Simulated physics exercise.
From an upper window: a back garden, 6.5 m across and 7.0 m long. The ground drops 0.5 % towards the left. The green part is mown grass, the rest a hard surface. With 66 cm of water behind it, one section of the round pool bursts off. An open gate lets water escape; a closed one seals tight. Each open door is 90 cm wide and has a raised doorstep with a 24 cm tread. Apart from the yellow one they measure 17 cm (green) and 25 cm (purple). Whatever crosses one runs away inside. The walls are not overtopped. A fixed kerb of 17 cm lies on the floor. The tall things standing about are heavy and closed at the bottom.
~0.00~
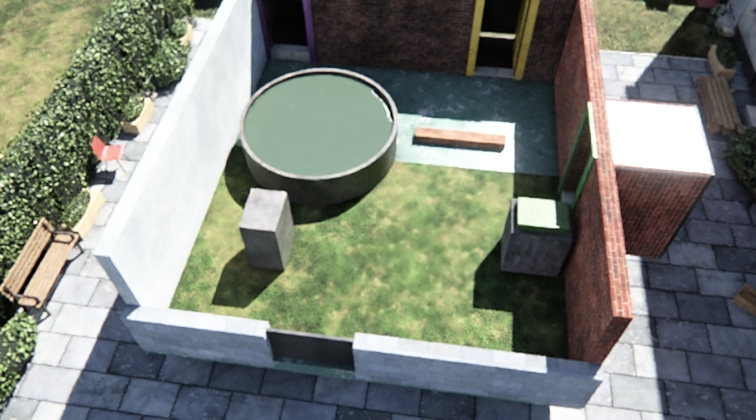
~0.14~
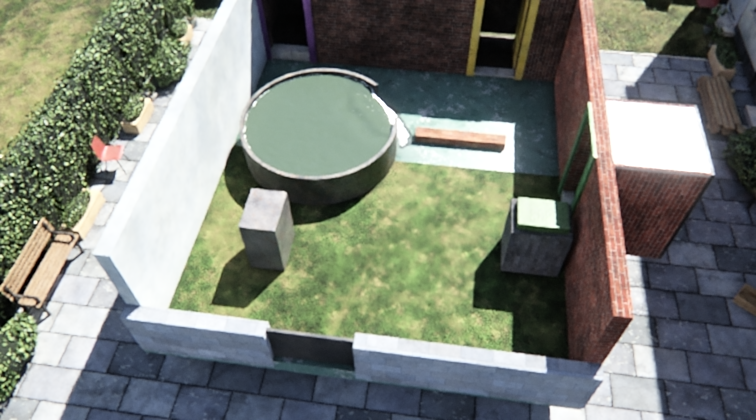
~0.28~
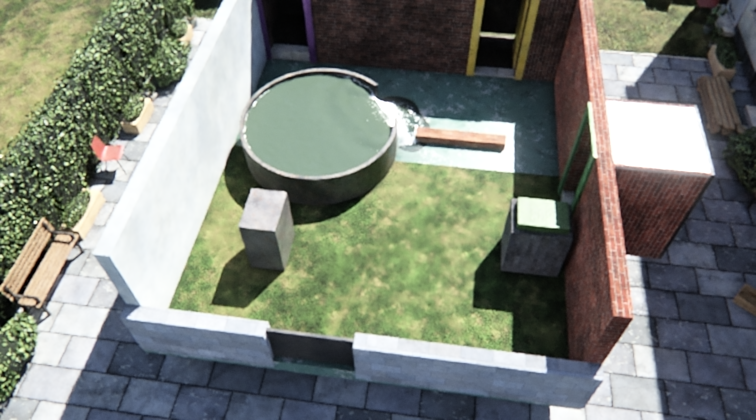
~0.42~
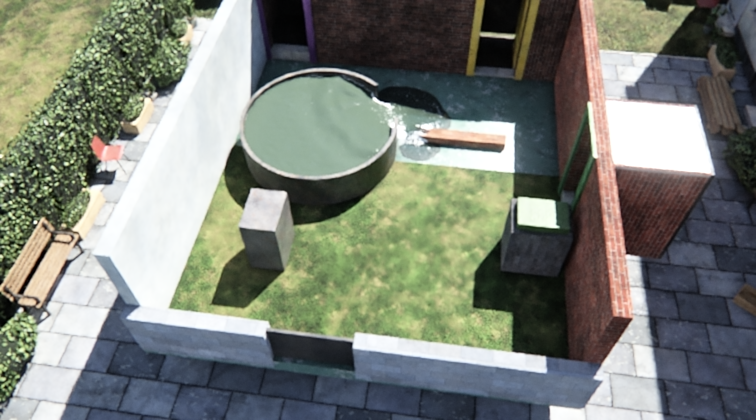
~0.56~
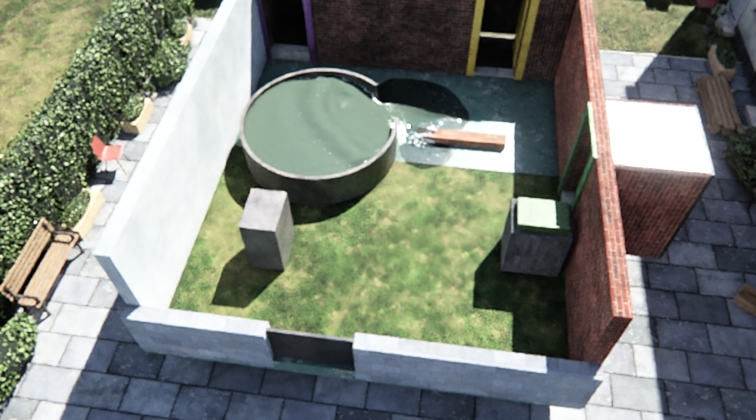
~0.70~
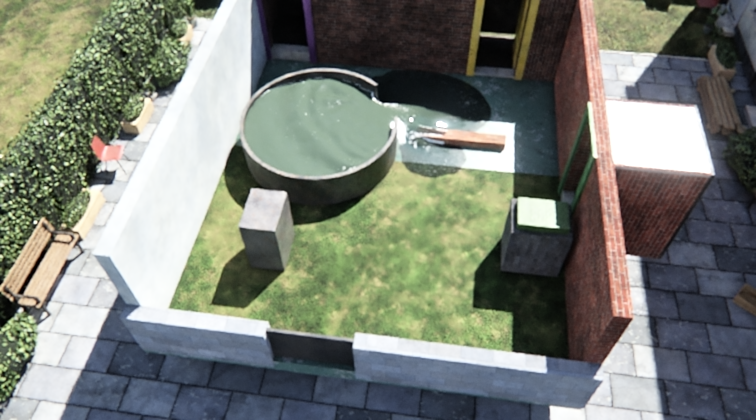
A round pool bursts open on its right side and water spreads across the hard floor.
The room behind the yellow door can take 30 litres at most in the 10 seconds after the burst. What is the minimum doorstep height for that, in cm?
About 23 cm.
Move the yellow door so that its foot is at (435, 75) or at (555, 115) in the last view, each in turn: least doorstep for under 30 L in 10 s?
Roughly 22 and 28 cm.
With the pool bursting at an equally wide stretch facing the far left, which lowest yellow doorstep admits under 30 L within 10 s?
Then roughly 13.0 cm.
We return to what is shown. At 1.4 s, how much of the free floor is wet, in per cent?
About 25 per cent.
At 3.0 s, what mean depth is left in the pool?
Some 41 cm.
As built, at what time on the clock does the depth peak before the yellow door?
Around 4.5 s.
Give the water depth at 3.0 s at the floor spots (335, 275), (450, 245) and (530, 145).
In that order: 0, 0 and 16 cm.
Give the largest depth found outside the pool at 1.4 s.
Roughly 33 cm.
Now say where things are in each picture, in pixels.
The first picture shows still water, 66 cm deep, in the round pool at (319, 122); the yellow door at (501, 39) is dry.
In the second picture, water pours out at (388, 119) and has run 0.3 m, to (408, 135); about 9 cm deep outside, 66 cm at the back.
In the third picture, water pours out at (388, 120) and has run 0.7 m, to (425, 124); about 11 cm deep outside, 66 cm at the back.
In the fourth picture, the gap is at (388, 121), the front 1.3 m out at (434, 100); the back of the round pool holds 66 cm.
In the fifth picture, water pours out at (388, 121) and has run 1.7 m, to (454, 98); about 6 cm deep outside, 66 cm at the back.
In the sixth picture, the front is at (479, 96), 2.2 m from the gap at (388, 120); 4.8 m2 of floor is wet, 66 cm left at the back; the yellow door at (501, 39), 2.8 m from the gap, is still 0.7 m from the nearest water.
After 1.4 s water covers 25 % of the floor, deepest (33 cm) near (414, 138); 19 cm at the yellow door, 9 litres in over its 7 cm doorstep.
After 3.0 s water covers 40 % of the floor, deepest (40 cm) near (546, 85); 22 cm at the yellow door, 98 litres in over its 7 cm doorstep.
After 10.0 s water covers 90 % of the floor, deepest (16 cm) near (431, 76); 15 cm at the yellow door, 503 litres in over its 7 cm doorstep.
At the yellow door as built, the water arrived by 1.0 s and peaked near 24 cm at 4.4 s.
Run again over the same 10 s with other heights there, 91 litres in over 18.5 cm, 14 litres over 25 cm. The limit of 30 litres is kept from about 23 cm up.
